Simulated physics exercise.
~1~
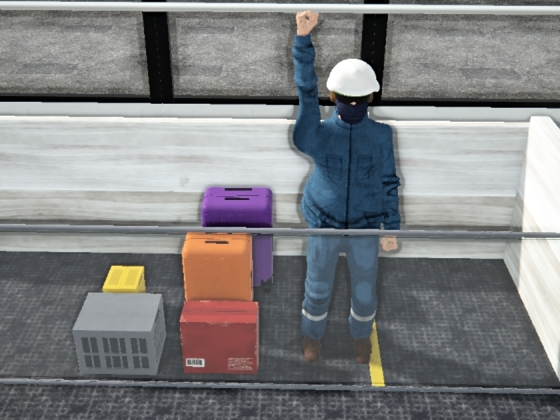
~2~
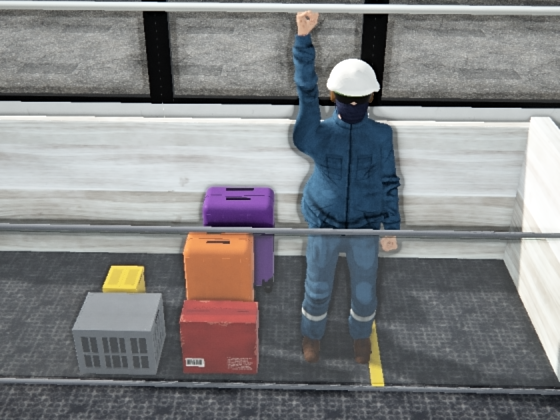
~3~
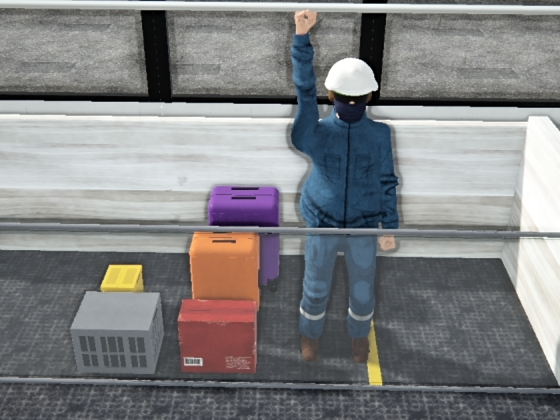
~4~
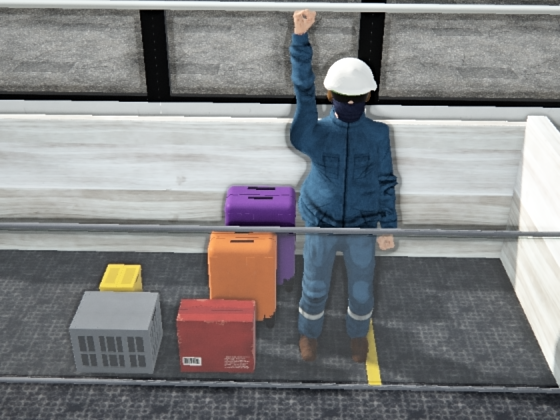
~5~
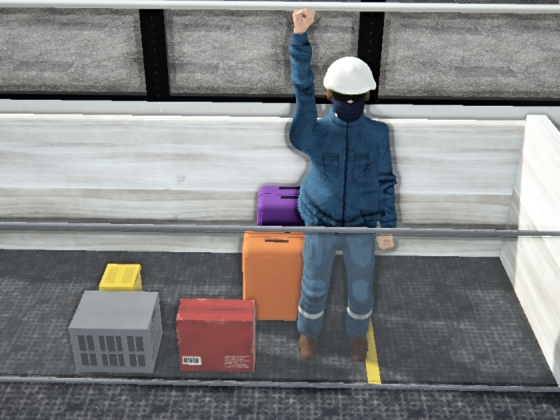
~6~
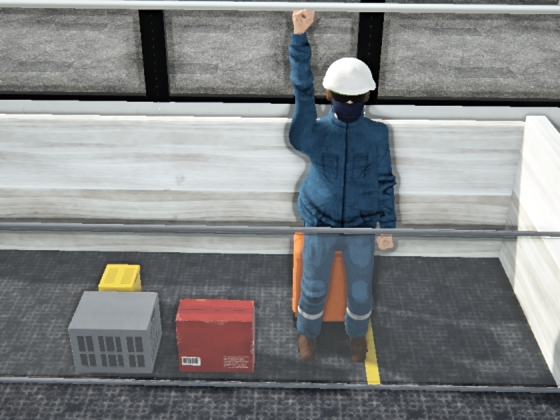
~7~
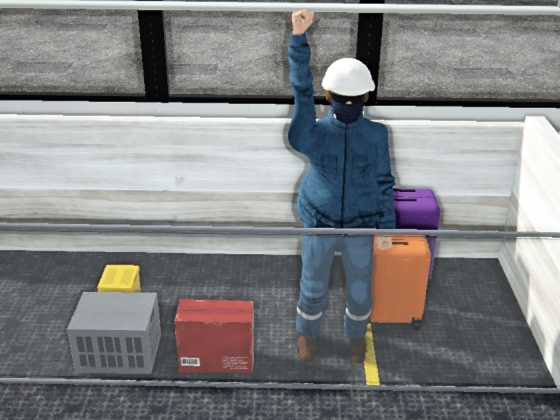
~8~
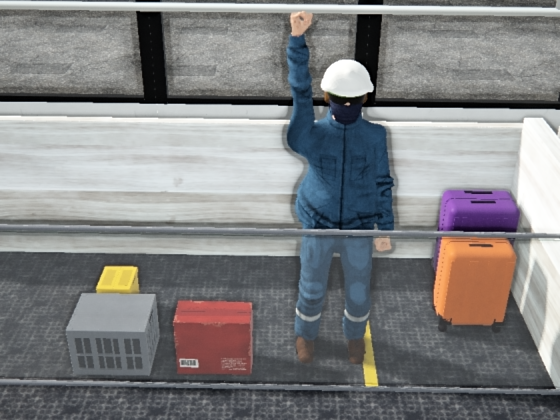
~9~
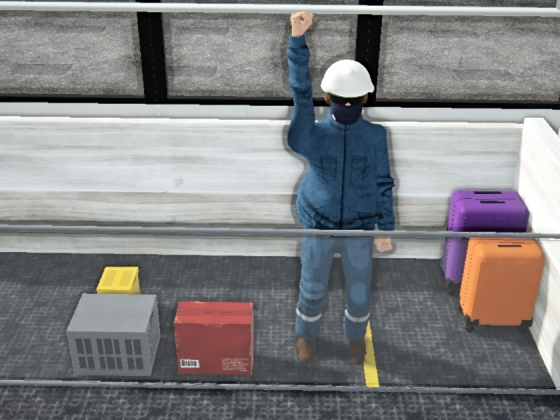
Orange and purple suitcases sliding right behind a standing worker with one raised fist, crossing a yellow line and stopping upright.
